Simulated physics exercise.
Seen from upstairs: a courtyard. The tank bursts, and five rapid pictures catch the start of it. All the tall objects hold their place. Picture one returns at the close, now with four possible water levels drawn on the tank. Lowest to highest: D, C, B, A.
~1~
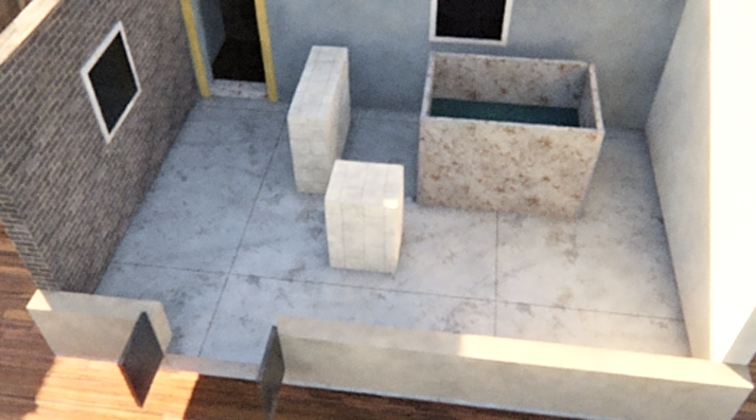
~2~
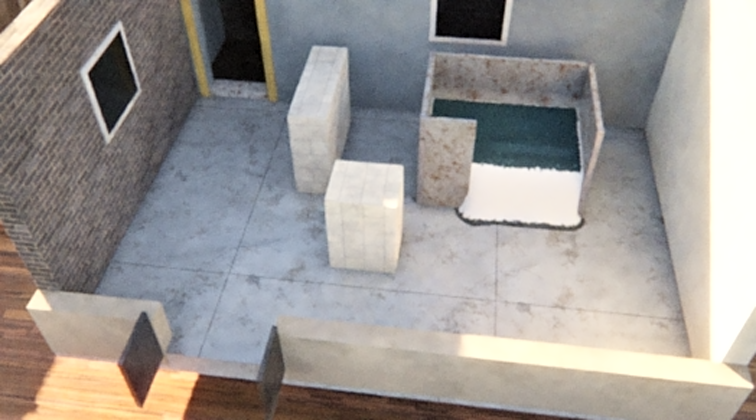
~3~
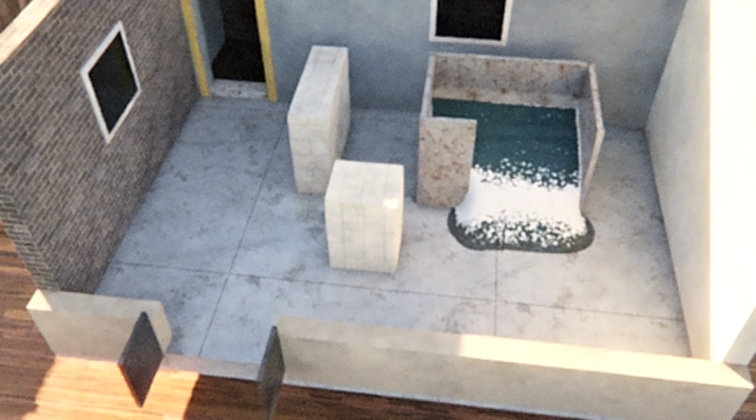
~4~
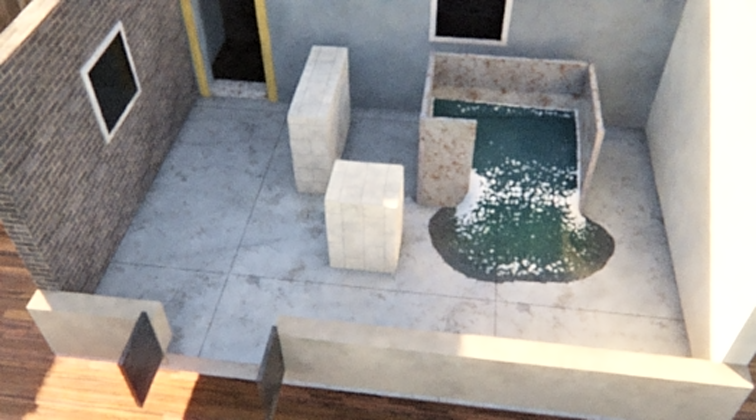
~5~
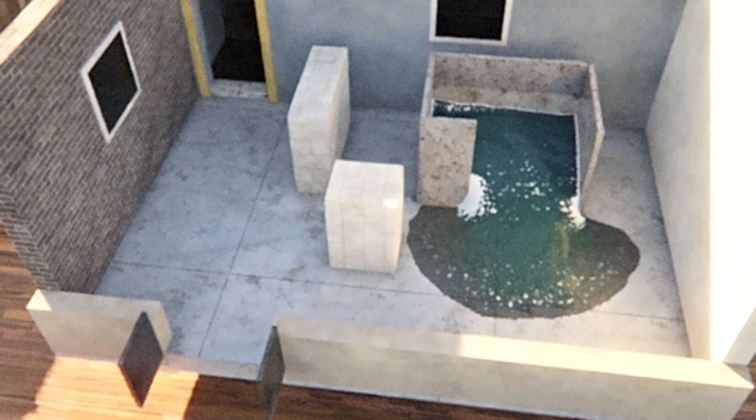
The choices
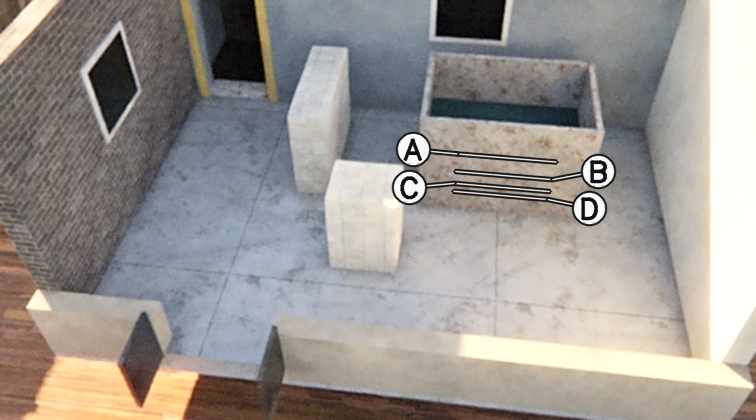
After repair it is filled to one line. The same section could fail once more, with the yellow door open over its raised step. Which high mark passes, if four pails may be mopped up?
It is A.
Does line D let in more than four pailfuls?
No, not at all.
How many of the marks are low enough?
All four.
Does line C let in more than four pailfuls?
No.
In white, A at (506, 157); B at (503, 175); C at (501, 187); D at (500, 195); from the bottom up D, C, B, A.
With A, a splash gets over, under a bucket.
With B, nothing gets over.
With C, nothing gets over.
With D, nothing gets over.
